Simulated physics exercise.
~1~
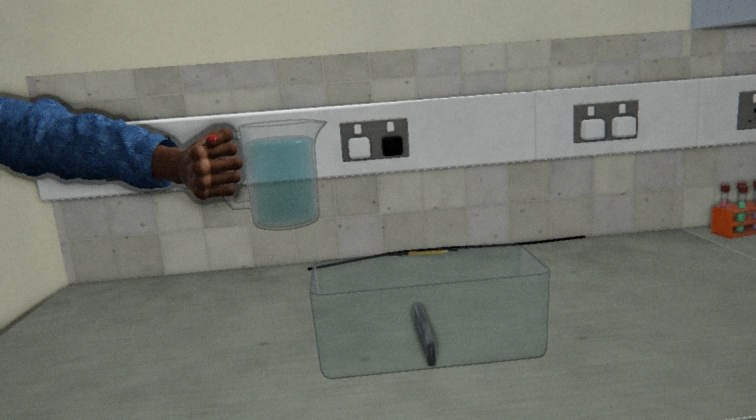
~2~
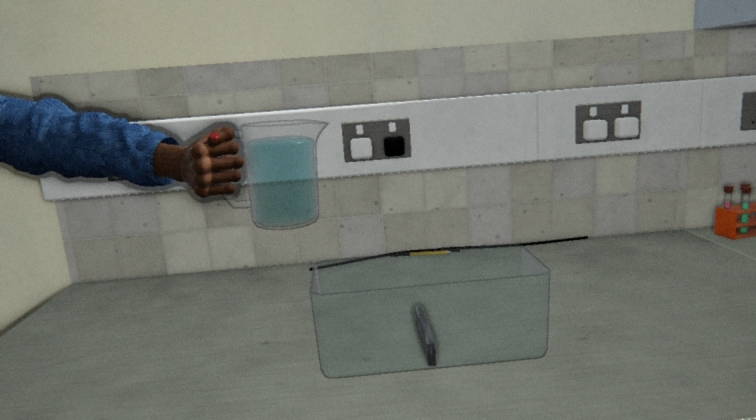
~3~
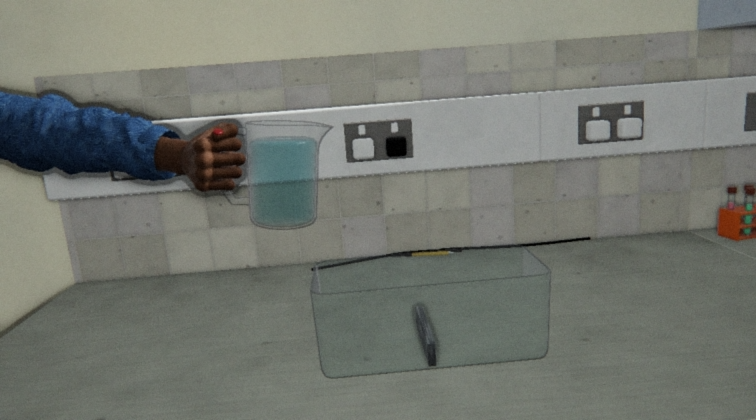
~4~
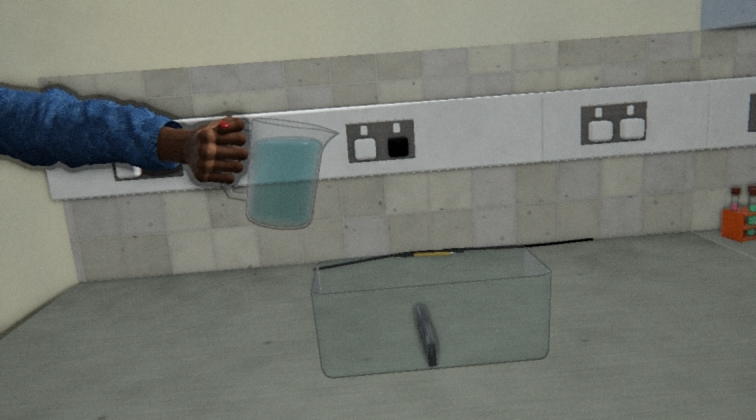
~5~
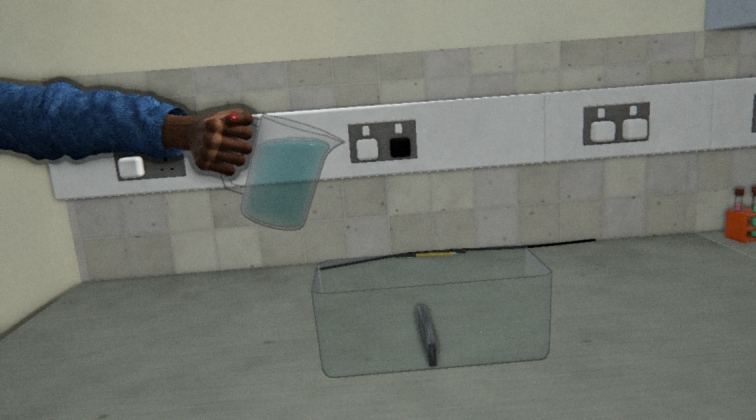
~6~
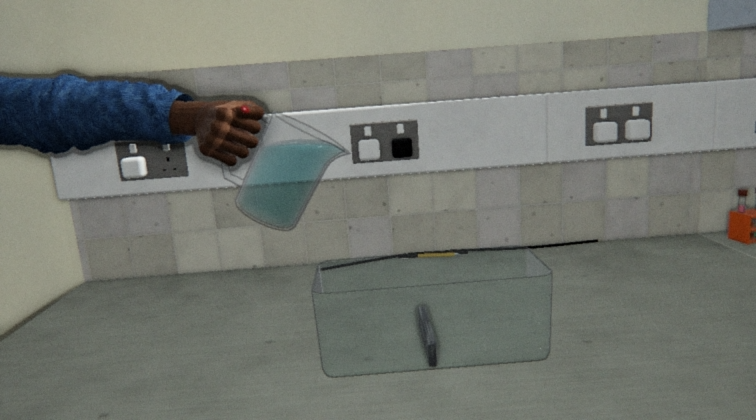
On a grey worktop against a tiled wall with power sockets, a clear, empty-looking long basin sits with a small dark upright piece inside. To its upper left, a hand in a blue sleeve holds a jug of blue liquid upright, almost still, then tilts it steadily rightward, the liquid shifting toward the spout.
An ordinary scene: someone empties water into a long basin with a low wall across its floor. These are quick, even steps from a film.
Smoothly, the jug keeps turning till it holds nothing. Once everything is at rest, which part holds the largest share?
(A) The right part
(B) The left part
The left part.
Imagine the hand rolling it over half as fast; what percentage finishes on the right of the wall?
It comes to around 15 per cent.
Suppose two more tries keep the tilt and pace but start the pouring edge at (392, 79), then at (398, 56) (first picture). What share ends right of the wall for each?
About 85 per cent, then about 80 per cent.
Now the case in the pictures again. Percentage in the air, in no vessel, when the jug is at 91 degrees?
Near 20 in a hundred.
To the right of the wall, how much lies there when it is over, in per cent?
That works out to roughly 15 percent.
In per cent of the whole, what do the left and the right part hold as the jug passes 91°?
About 10 per cent on the left and 0 on the right.
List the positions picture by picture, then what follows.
In the first frame, tilt 0°; pouring edge (327, 121); surface from (245, 143) to (313, 137); the long basin's rim runs from (312, 279) to (535, 258); the wall's top is at (424, 324).
In the second frame, tilt 1°; pouring edge (329, 122); surface from (246, 142) to (315, 138).
In the third frame, tilt 5°; pouring edge (334, 126); surface from (250, 141) to (318, 139).
In the fourth frame, tilt 12°; pouring edge (340, 132); surface from (254, 142) to (323, 139).
In the fifth frame, tilt 21°; pouring edge (346, 141); surface from (254, 160) to (332, 142).
In the sixth frame, tilt 31°; pouring edge (351, 153); surface from (252, 166) to (344, 146).
A moment on, the tilt is 91° and 68 per cent is still to pour, 11 is left of the wall and 0 right of it.
Next, the tilt is 106° and 21 per cent is still to pour, 56 is left of the wall and 1 right of it.
Then the tilt is 106° and 3 per cent is still to pour, 82 is left of the wall and 3 right of it.
Later the tilt is 106° and 0 per cent is still to pour, 83 is left of the wall and 10 right of it.
At rest 79 per cent lies left of the wall, 14 right of it and 7 outside.
